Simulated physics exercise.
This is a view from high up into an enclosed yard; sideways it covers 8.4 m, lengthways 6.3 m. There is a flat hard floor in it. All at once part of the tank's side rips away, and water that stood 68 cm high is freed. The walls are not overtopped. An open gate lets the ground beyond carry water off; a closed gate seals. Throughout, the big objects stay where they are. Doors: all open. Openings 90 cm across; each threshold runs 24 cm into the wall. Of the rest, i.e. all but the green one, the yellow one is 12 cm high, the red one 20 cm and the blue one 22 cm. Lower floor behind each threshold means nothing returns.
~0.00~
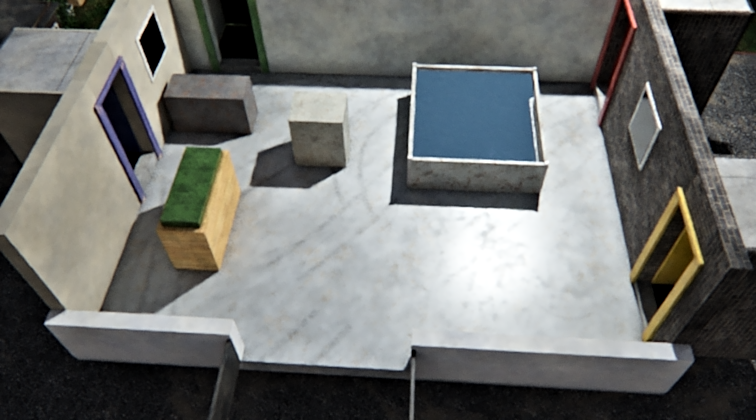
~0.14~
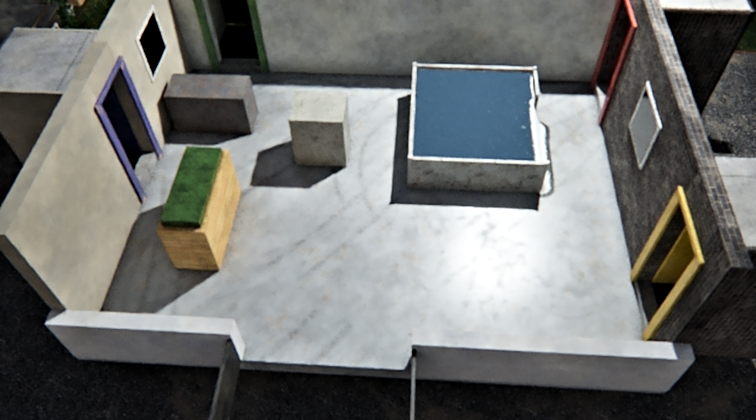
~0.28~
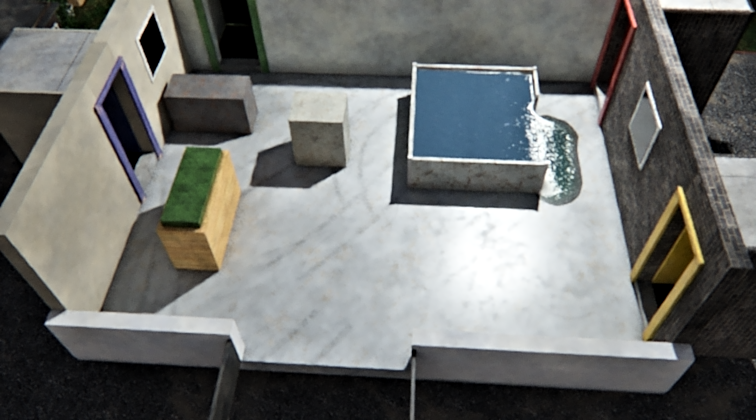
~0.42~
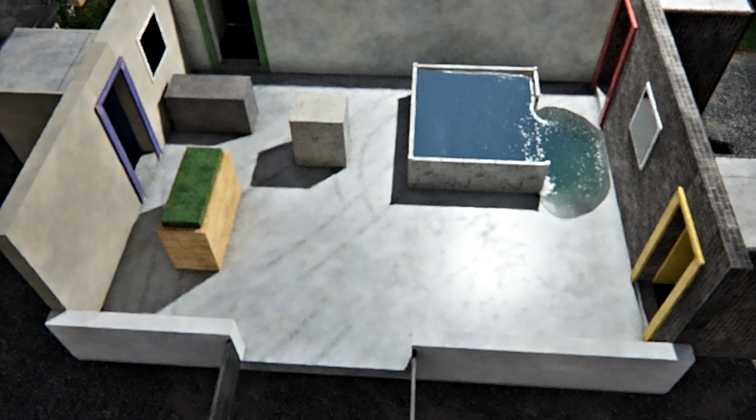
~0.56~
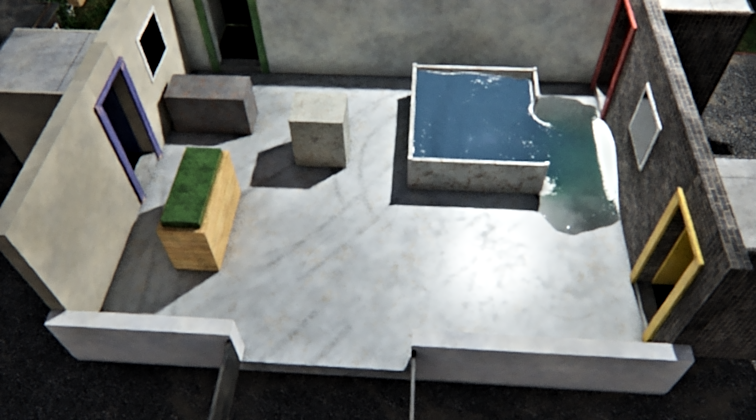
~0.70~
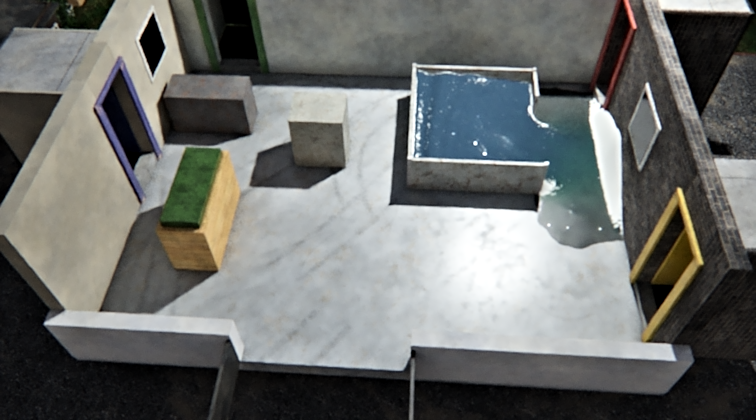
A walled yard with a pale, flat floor is seen from high above by a still camera, with an open gap in the low front wall. A purple-framed door and grass-topped wooden block stand left, a green-framed door behind, grey blocks near the centre-left, and red and yellow doorways right. Water bursts from the raised tank's right side, spreads to the right wall, then creeps forward along it.
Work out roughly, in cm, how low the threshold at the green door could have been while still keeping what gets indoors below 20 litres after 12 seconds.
No lower than about 9 cm.
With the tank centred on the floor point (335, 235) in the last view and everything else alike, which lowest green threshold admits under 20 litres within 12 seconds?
Close to 10.0 cm would do it.
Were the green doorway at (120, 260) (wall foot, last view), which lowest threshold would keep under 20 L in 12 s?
Something near 7.0 cm.
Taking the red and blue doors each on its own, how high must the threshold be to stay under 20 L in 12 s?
Close to 25 cm (red) and close to 5.0 cm (blue).
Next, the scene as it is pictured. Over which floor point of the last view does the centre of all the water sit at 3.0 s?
Near (519, 174).
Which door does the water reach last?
It's the blue door.
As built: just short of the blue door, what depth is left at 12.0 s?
About 8.0 cm.
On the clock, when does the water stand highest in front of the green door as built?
Crest at t of about 7.0 s.
After 1.4 s water covers 10 % of the floor, deepest (54 cm) near (604, 174); it has not reached the green door.
After 3.0 s water covers 30 % of the floor, deepest (38 cm) near (587, 88); it has not reached the green door.
After 12.0 s water covers 95 % of the floor, deepest (12 cm) near (124, 249); 8 cm at the green door, 0 litres in over its 14 cm threshold.
At the green door as built, the water arrived by 3.7 s and peaked near 13 cm at 7.2 s.
With a threshold of 7.5 cm, 39 litres would have come in within the 12 s; with 10.5 cm, 8 litres. So under 20 litres takes about 9 cm.
